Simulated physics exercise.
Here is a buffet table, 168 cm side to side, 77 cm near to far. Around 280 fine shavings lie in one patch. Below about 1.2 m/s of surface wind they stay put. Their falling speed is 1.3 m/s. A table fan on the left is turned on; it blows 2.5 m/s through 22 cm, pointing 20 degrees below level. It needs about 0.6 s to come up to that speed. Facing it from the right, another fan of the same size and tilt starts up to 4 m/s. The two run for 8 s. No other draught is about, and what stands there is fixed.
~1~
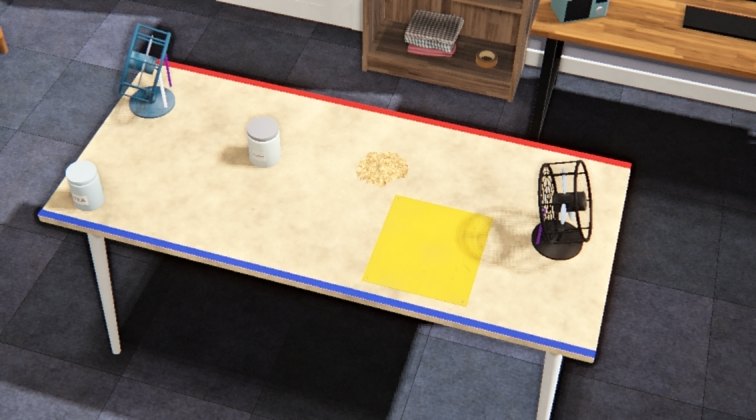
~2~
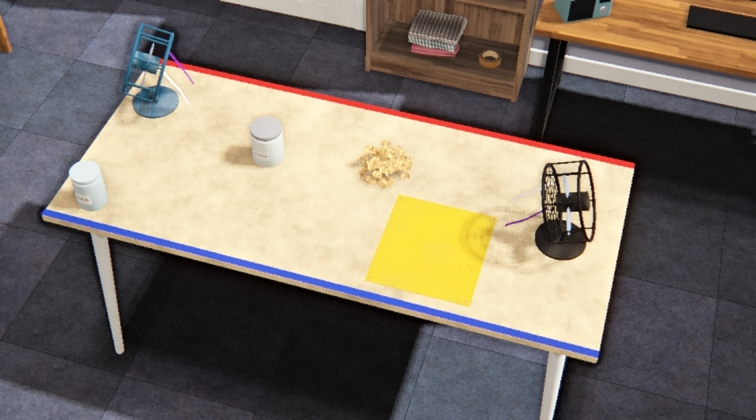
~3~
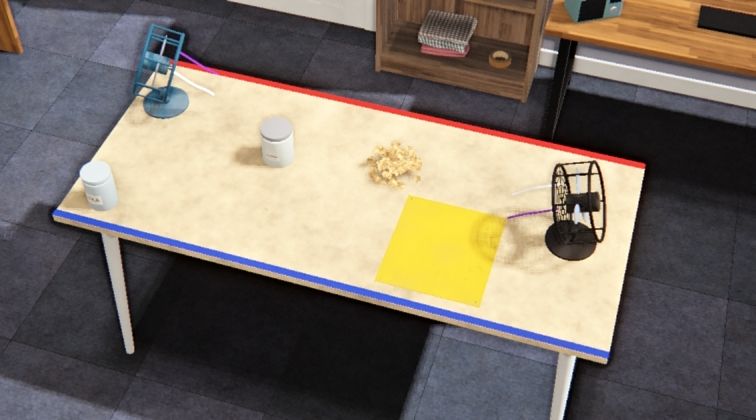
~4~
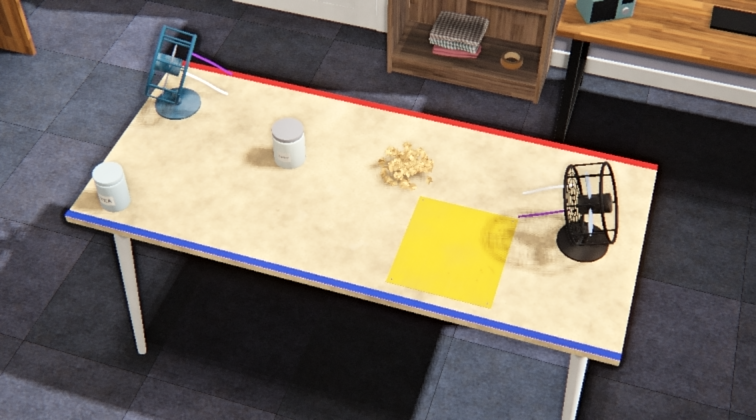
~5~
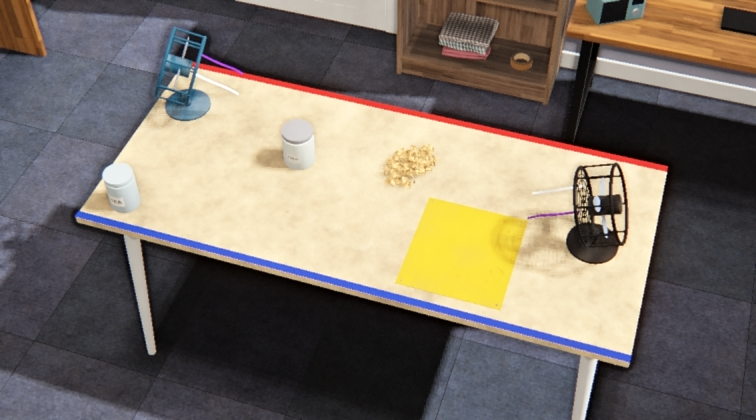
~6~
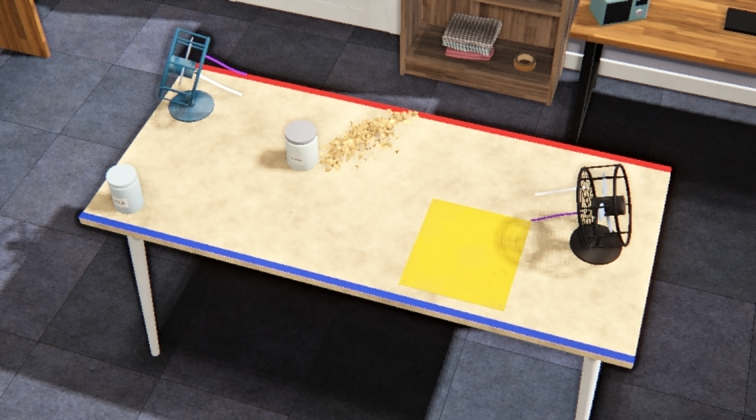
The footage shows two fans facing each other across a table with jars and a yellow sheet, their ribbons lifting as a patch of pale shavings stirs, then spreads leftward and toward the red edge, near a jar.
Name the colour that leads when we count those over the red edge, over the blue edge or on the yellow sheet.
The biggest group is at the red one.
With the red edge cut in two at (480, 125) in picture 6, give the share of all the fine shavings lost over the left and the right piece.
About 90 % left and 0 % right.
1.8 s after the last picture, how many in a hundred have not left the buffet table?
About 3 %.
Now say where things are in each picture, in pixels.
In the first frame, the middle of the fine shavings is near (381, 170), none has stirred yet, the mouth of the table fan is at (144, 64) and that of the second one at (566, 202).
In the second frame, the middle of the fine shavings is near (384, 164), none has stirred yet, the red edge is centred on (383, 108), the yellow sheet is centred on (432, 248) and the blue edge is centred on (304, 283).
In the third frame, the middle of the fine shavings is near (394, 165), about 5 % have left their places, the top of a jar is at (276, 128) and the top of a jar is at (95, 171).
In the fourth frame, the middle of the fine shavings is near (406, 166) and about 5 % have left their places.
In the fifth frame, the middle of the fine shavings is near (413, 168), the farthest in sight from the table fan is at (437, 161) and about 60 % have left their places.
In the sixth frame, the middle of the fine shavings is near (362, 137), the farthest in sight from the table fan is at (417, 118) and all have left their places.
Then, 0.8 s after the last picture, 84 % are over the red edge, 0 % on the yellow sheet and 0 % over the blue edge; 79 % are gone or lie where they will stay.
Then, 1.8 s after the last picture, 89 % are over the red edge, 0 % on the yellow sheet and 4 % over the blue edge; 97 % are gone or lie where they will stay.
Then, 3.6 s after the last picture, 90 % are over the red edge, 0 % on the yellow sheet and 4 % over the blue edge; 99 % are gone or lie where they will stay.
Then, 7.2 s after the last picture, at the end, 90 % are over the red edge, 0 % on the yellow sheet and 5 % over the blue edge.
